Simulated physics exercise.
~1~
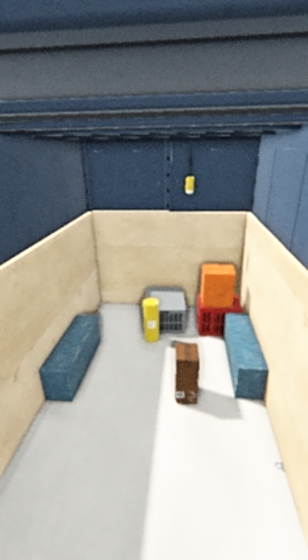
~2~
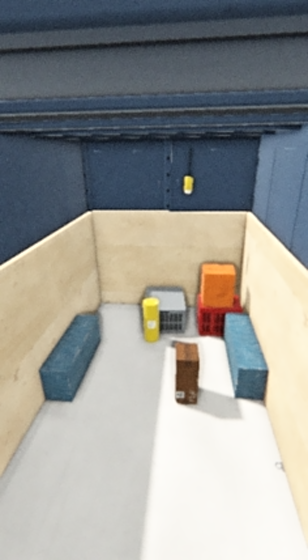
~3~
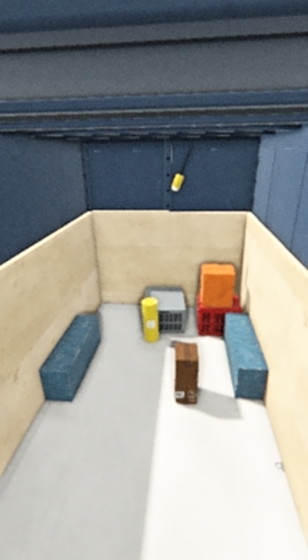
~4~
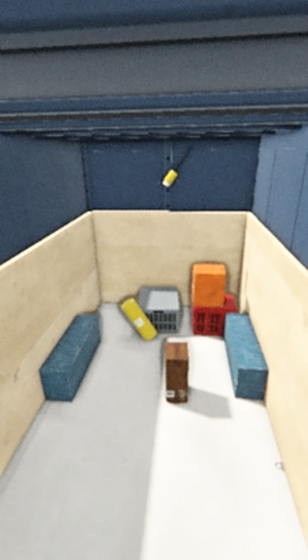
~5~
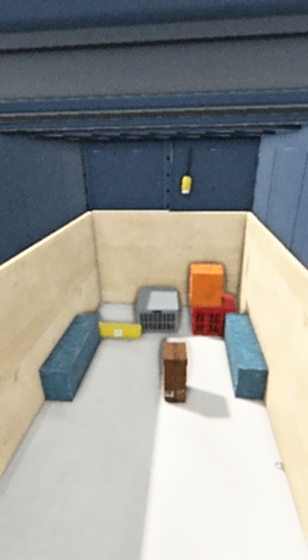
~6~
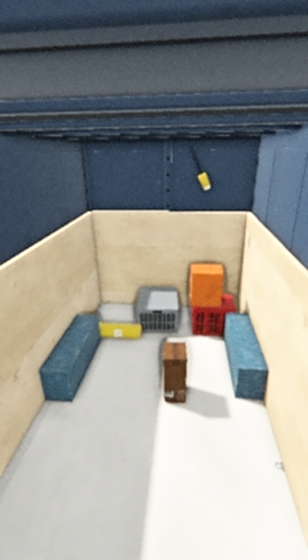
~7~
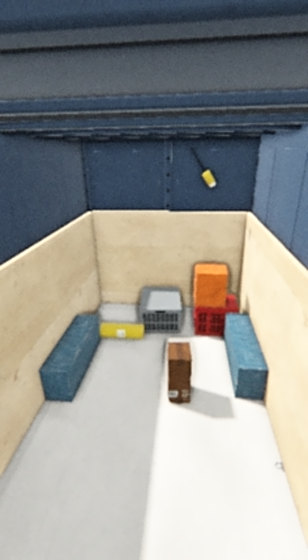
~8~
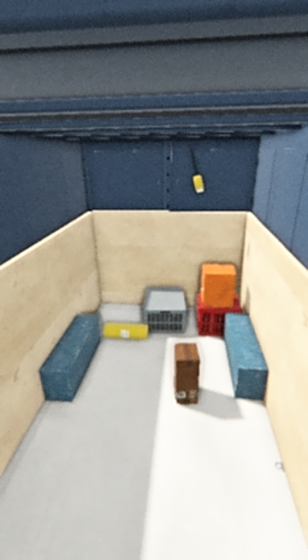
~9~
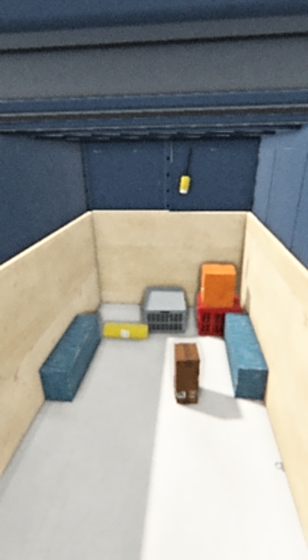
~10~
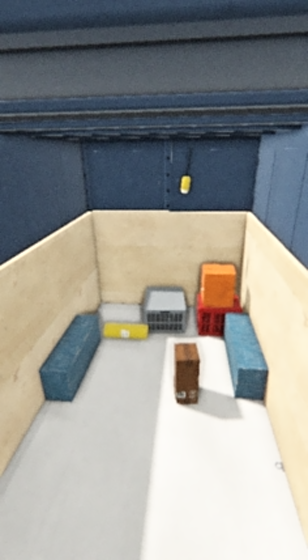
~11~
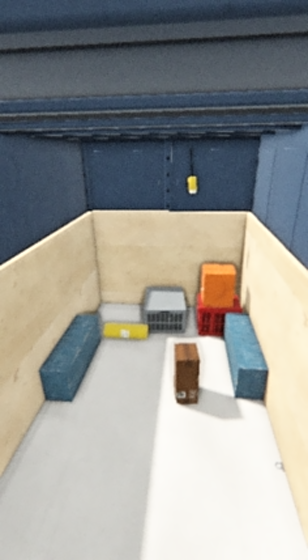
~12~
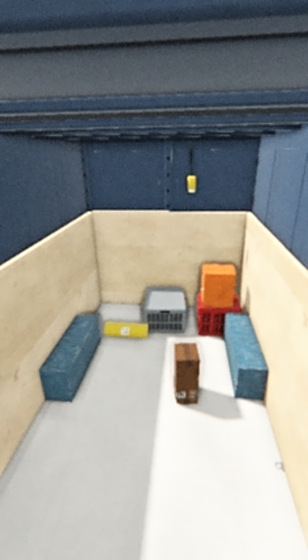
A yellow canister tips over to the left and stays lying beside the grey chest.
